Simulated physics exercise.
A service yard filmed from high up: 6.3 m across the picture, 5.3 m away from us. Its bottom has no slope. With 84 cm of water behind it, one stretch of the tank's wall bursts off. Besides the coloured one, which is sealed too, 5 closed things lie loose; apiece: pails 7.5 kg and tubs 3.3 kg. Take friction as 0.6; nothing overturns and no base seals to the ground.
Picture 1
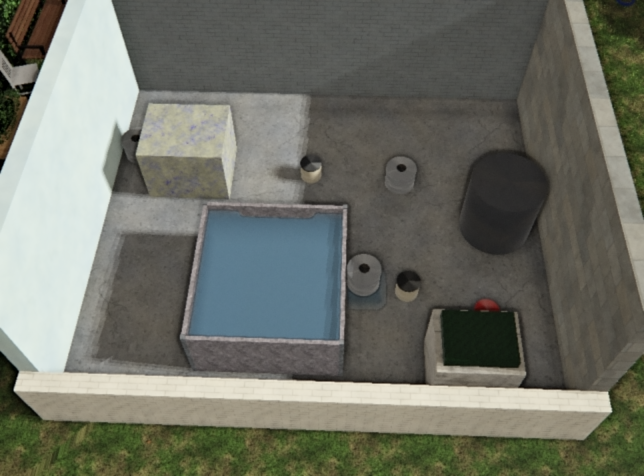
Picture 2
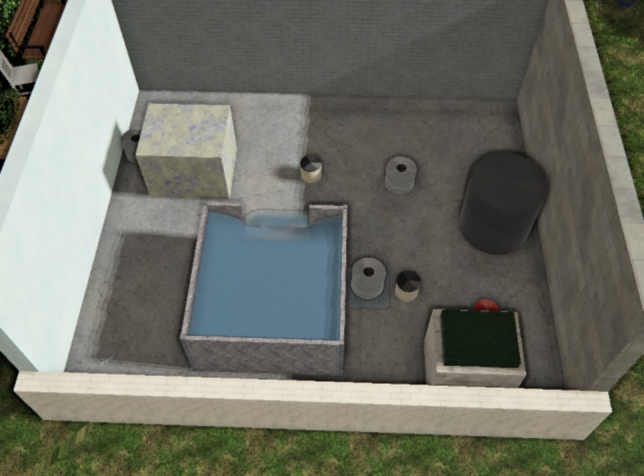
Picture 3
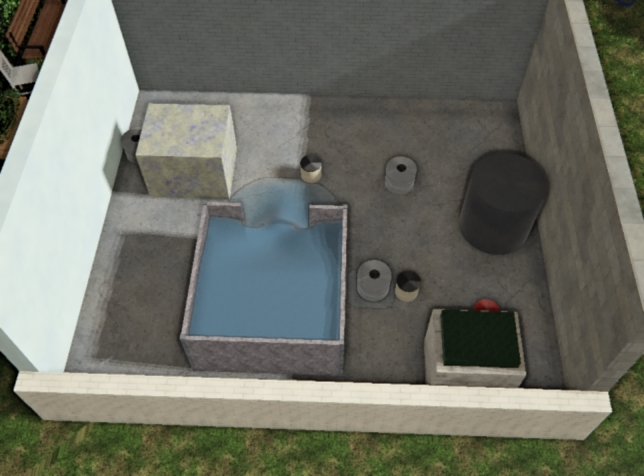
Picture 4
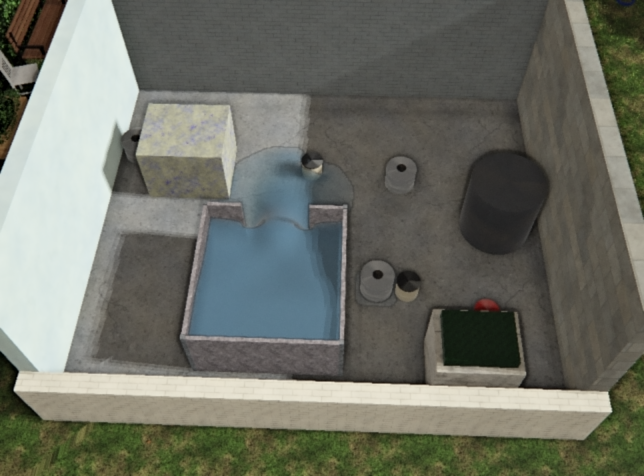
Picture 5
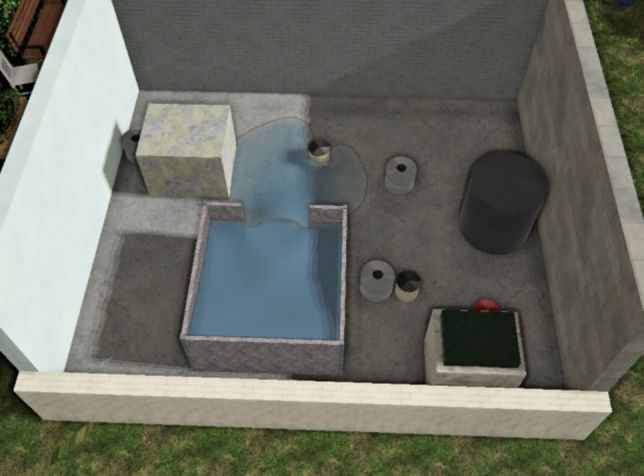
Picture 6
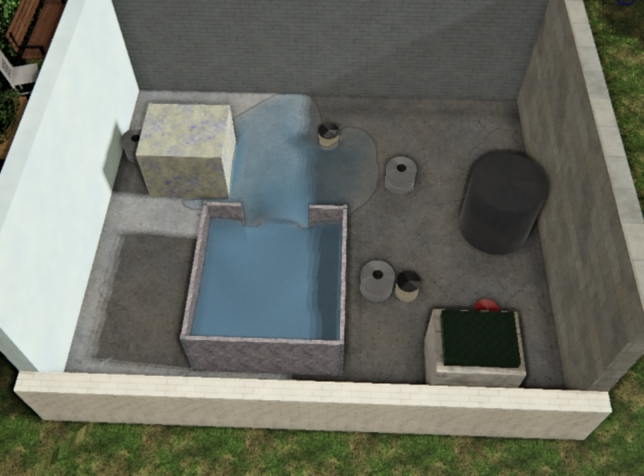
At first, a walled yard holds a square tank full of water, with small containers standing around it. Then part of the tank's far wall gives way and water pours through the gap, spreading over the ground toward the back wall and pushing a nearby container away, while the red pail stays put.
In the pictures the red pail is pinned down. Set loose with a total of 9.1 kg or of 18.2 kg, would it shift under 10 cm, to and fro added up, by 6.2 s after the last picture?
I expect that the lower weight is enough.
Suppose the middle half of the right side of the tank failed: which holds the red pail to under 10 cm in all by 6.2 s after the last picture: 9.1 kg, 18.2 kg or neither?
Then neither load is enough.
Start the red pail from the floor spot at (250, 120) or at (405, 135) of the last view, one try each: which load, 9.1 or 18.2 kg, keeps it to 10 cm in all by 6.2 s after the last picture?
In that order: Neither holds; neither holds.
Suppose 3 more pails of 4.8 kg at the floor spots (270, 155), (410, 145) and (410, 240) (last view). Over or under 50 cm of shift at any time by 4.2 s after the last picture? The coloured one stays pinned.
In that order: Over, over, short of it.
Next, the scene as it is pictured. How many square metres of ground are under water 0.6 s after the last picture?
Roughly 13 m2.
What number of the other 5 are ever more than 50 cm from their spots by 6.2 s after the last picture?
I count 4.
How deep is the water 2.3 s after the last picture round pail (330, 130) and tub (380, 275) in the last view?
Roughly 12 and 0 cm.
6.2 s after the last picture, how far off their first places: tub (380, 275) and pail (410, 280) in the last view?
In that order: 80 cm, 0 cm.
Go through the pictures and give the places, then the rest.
The red pail at (487, 310), on the bottom; water covers 3.4 m2; 0 of 6 have shifted, in the first frame.
The red pail at (487, 310) rests on the ground; water covers 4.1 m2; 1 of 6 have shifted, in the second frame.
The red pail at (487, 310), on the bottom; water covers 5.0 m2; 1 of 6 have shifted, in the third frame.
The red pail at (487, 310) rests on the ground; water covers 6.1 m2; 2 of 6 have shifted, in the fourth frame.
The red pail at (487, 310) rests on the ground; 7.2 m2 under water; 2 of 6 have shifted, in the fifth frame.
The red pail at (487, 310) rests on the ground; water covers 8.7 m2; 2 of 6 have shifted, in the sixth frame.
Then, 0.6 s after the last picture the red pail would be 0 cm from its start with 9.1 kg and 0 cm from its start with 18.2 kg; 0 cm of water round it then.
Then, 2.3 s after the last picture the red pail would be 0 cm from its start with 9.1 kg and 0 cm from its start with 18.2 kg; 0 cm of water round it then.
Then, 4.2 s after the last picture the red pail would be 0 cm from its start with 9.1 kg and 0 cm from its start with 18.2 kg; 3 cm of water round it then.
Then, 6.2 s after the last picture the red pail would be 0 cm from its start with 9.1 kg and 0 cm from its start with 18.2 kg; 4 cm of water round it then.
